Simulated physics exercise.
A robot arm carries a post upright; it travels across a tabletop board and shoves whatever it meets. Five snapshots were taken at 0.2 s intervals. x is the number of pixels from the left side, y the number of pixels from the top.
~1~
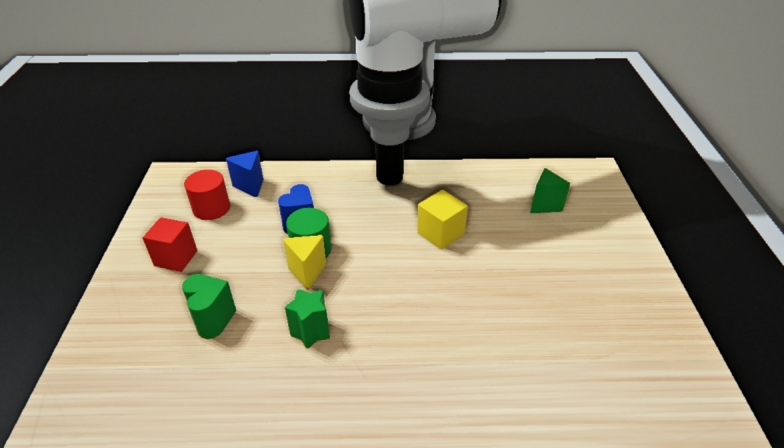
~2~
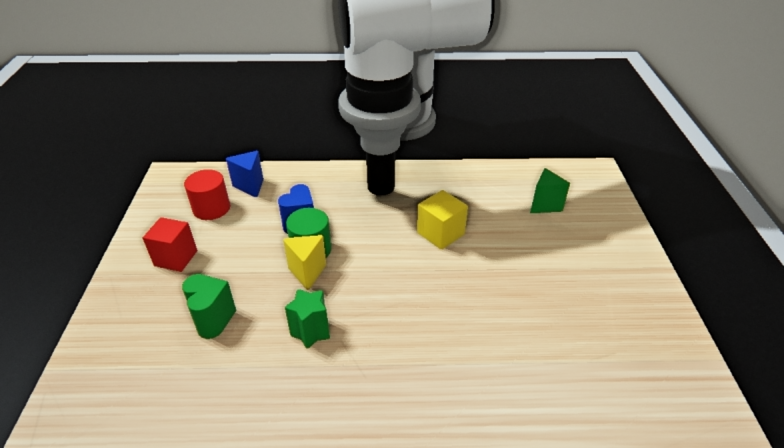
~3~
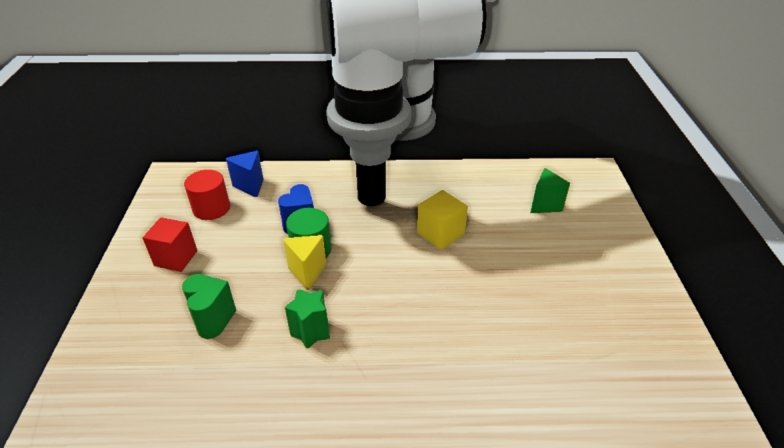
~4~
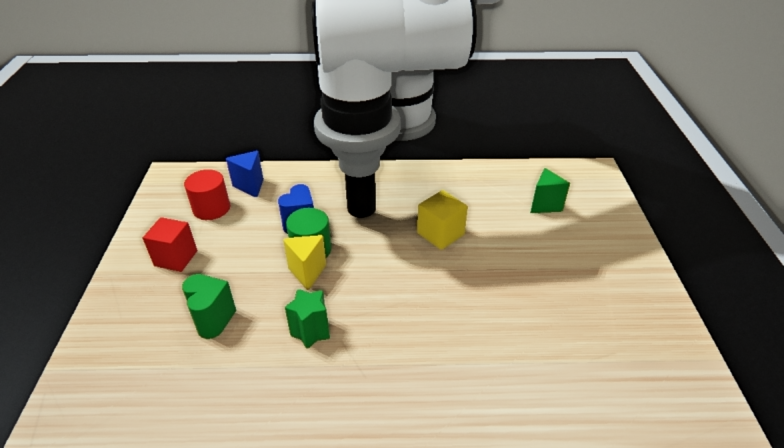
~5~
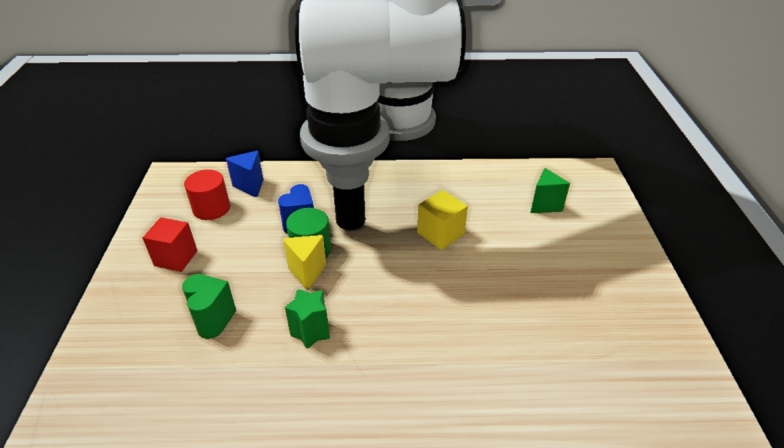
A robot arm with a black post slid a short way left and toward the viewer over a wooden table, nearing the green round block, while all the colored blocks stayed where they were.
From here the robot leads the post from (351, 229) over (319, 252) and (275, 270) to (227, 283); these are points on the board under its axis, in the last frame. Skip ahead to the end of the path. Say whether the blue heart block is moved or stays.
The result: It stays put.
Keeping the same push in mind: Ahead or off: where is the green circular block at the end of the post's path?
At that point it is up front.
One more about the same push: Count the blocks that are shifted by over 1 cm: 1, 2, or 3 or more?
The answer is two blocks, counting only moves over 1 cm.
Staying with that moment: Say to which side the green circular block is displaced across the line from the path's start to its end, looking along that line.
It's pushed right.
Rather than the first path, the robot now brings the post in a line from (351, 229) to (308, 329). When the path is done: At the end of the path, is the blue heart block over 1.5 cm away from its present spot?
No, it doesn't check out.
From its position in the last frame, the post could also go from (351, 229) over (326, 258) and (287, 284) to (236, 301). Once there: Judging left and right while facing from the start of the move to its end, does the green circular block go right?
Yes, it checks out.
On the path given first. One third of the way, post at (317, 245); yellow three-sided block at (298, 251), turned 20° anticlockwise; green circular block at (277, 232).
Two thirds of the way, post at (273, 262); yellow three-sided block at (296, 254), turned 20° anticlockwise; green circular block at (229, 242).
At the end, post at (224, 274); red four-sided block at (161, 228), turned 15° clockwise; blue heart block still; yellow three-sided block at (296, 254), turned 20° anticlockwise; green circular block at (183, 246).
